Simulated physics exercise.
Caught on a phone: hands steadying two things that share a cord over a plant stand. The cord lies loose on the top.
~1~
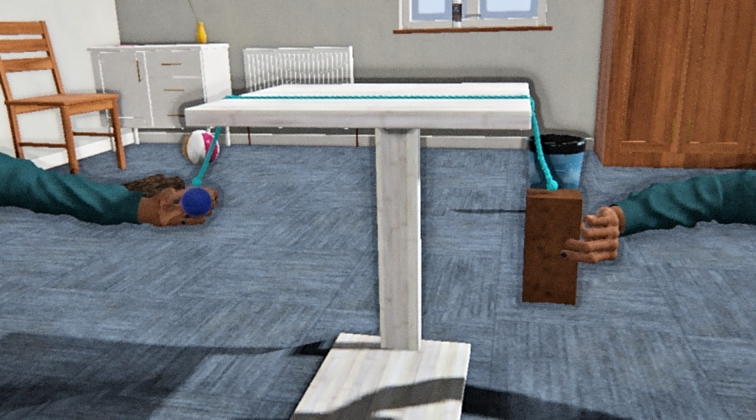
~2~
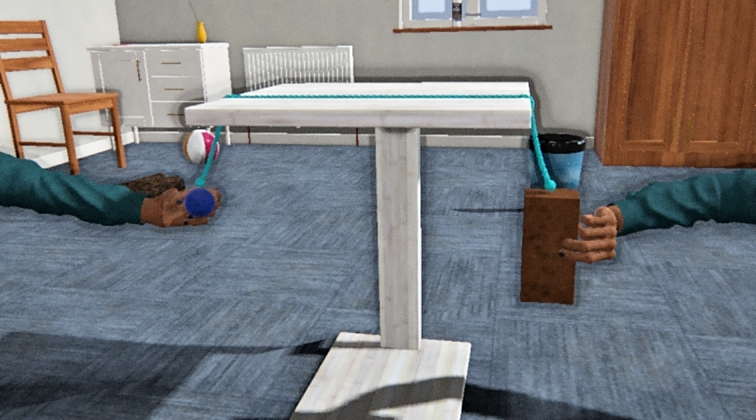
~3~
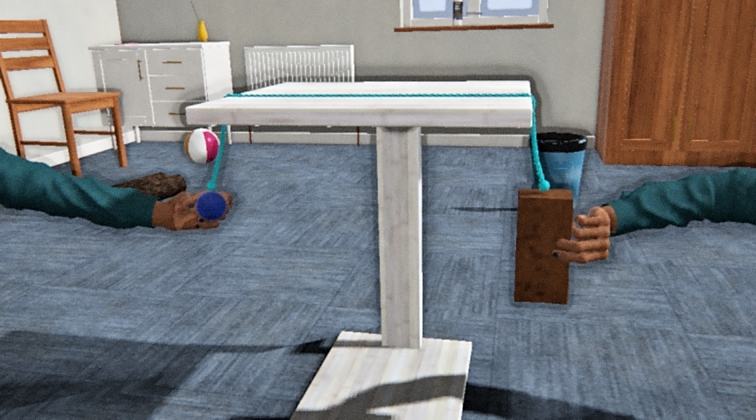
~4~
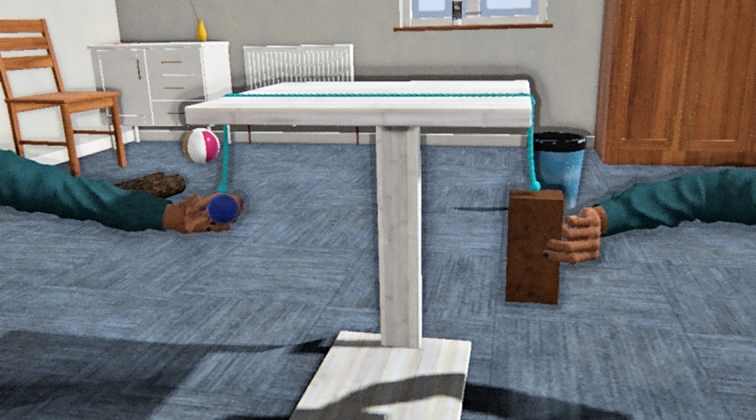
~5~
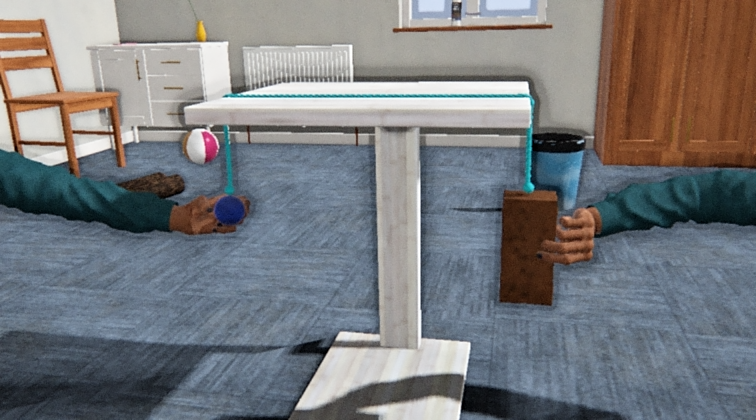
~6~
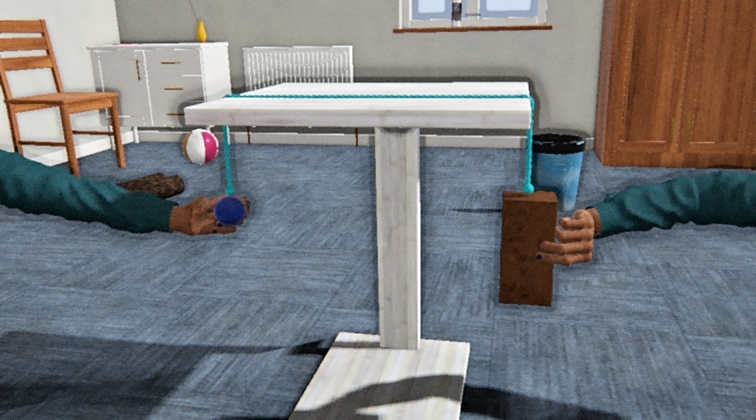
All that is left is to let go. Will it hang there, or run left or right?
The cord is pulled to the right.
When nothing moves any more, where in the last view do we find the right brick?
Near (585, 407).
Then, 0.78 s after the last picture, left ball pulled up onto the top; right brick down on the floor near (500, 385).
Then, 1.36 s after the last picture, left ball higher near (650, 182); right brick down on the floor near (584, 406).
At rest, left ball down on the floor near (334, 388); right brick down on the floor near (585, 407). The cord slides rightwards.
